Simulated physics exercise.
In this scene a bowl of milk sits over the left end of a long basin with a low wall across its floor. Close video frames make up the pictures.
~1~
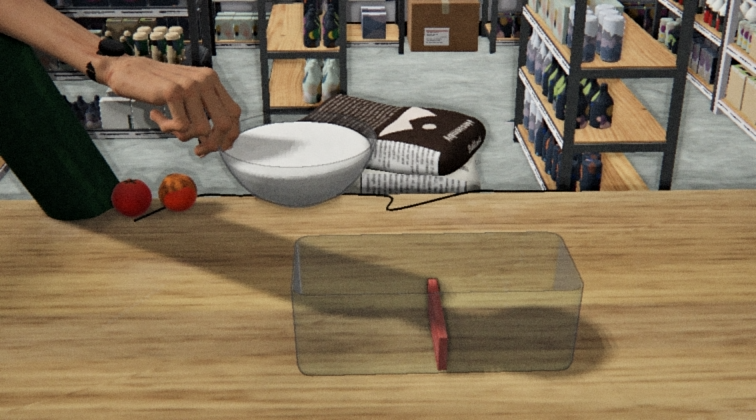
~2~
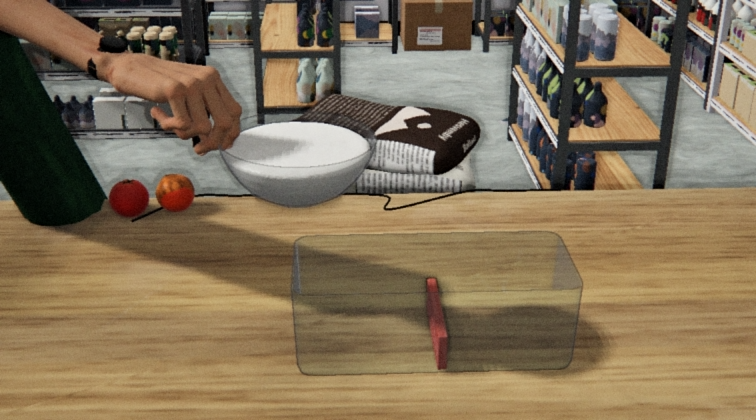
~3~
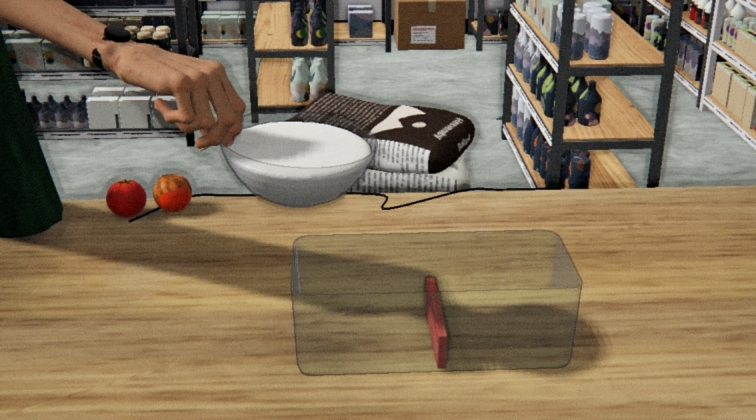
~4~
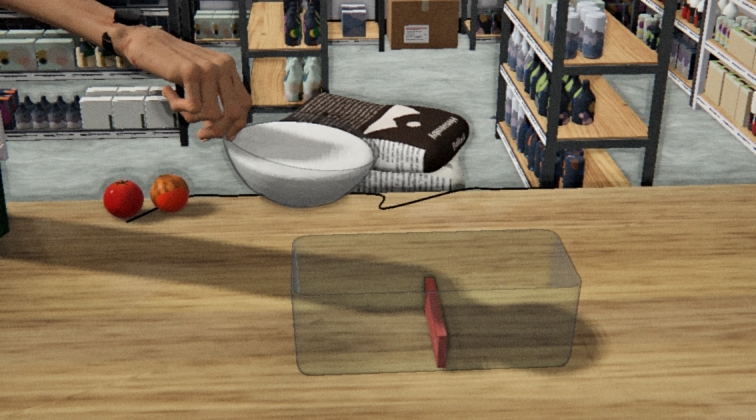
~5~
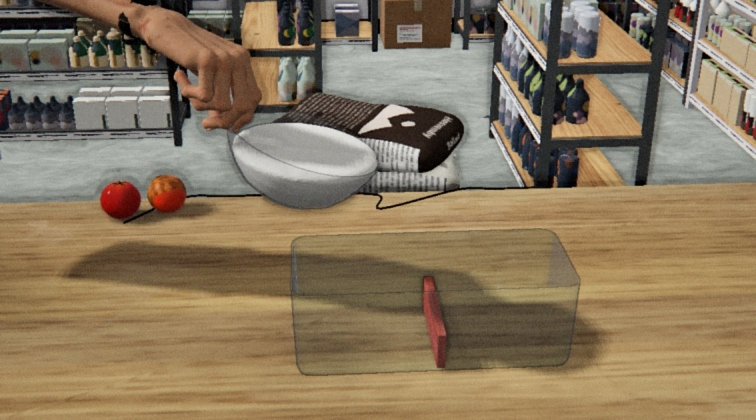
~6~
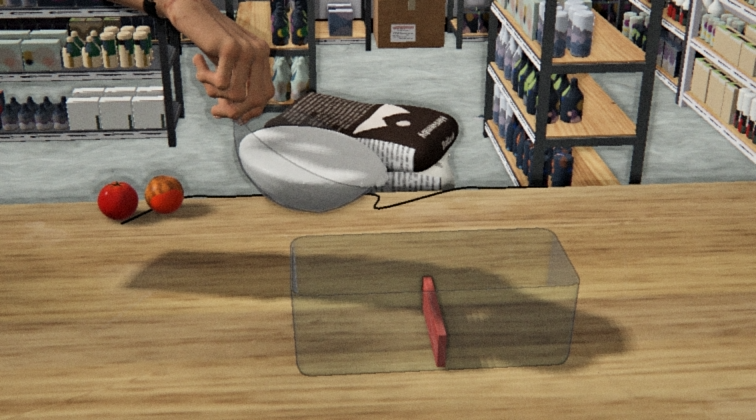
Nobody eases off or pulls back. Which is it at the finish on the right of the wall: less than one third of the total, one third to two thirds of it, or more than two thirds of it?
At the finish the right of the wall has less than one third of the total.
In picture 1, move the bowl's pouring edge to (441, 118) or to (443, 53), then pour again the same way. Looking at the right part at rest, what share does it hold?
First place gives some 75 %, second place some 70 %.
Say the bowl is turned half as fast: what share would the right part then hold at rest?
I'd say roughly 40 in every hundred ends up there.
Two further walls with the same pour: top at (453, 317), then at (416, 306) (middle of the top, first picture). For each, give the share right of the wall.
About 30 per cent, then about 50 per cent.
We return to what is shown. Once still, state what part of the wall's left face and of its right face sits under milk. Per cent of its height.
The left reads 50 in a hundred and the right 20 in a hundred.
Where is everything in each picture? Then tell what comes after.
It leans 0°; its right rim is at (376, 138); the milk meets the walls at (224, 146) and (371, 144); the long basin's rim runs from (294, 266) to (572, 261); the wall's top is at (438, 308), in the first frame.
It leans 1°; its right rim is at (376, 139); the milk meets the walls at (223, 145) and (371, 145), in the second frame.
It leans 5°; its right rim is at (377, 144); the milk meets the walls at (225, 143) and (372, 148), in the third frame.
It leans 11°; its right rim is at (378, 152); the milk meets the walls at (227, 140) and (373, 152), in the fourth frame.
It leans 19°; its right rim is at (378, 163); the milk meets the walls at (232, 140) and (378, 158); 1 per cent is over the edge, in the fifth frame.
It leans 29°; its right rim is at (377, 176); the milk meets the walls at (239, 144) and (366, 163); 7 per cent is over the edge, in the sixth frame.
A moment on, the bowl is tipped on its side and 14 per cent is still to pour, 31 is left of the wall and 15 right of it.
Next, the bowl is tipped on its side and 0 per cent is still to pour, 69 is left of the wall and 22 right of it.
Then the bowl is tipped on its side and 0 per cent is still to pour, 65 is left of the wall and 25 right of it.
Later the bowl is tipped on its side and 0 per cent is still to pour, 65 is left of the wall and 26 right of it.
Finally, 65 per cent lies left of the wall, 26 right of it and 9 outside.
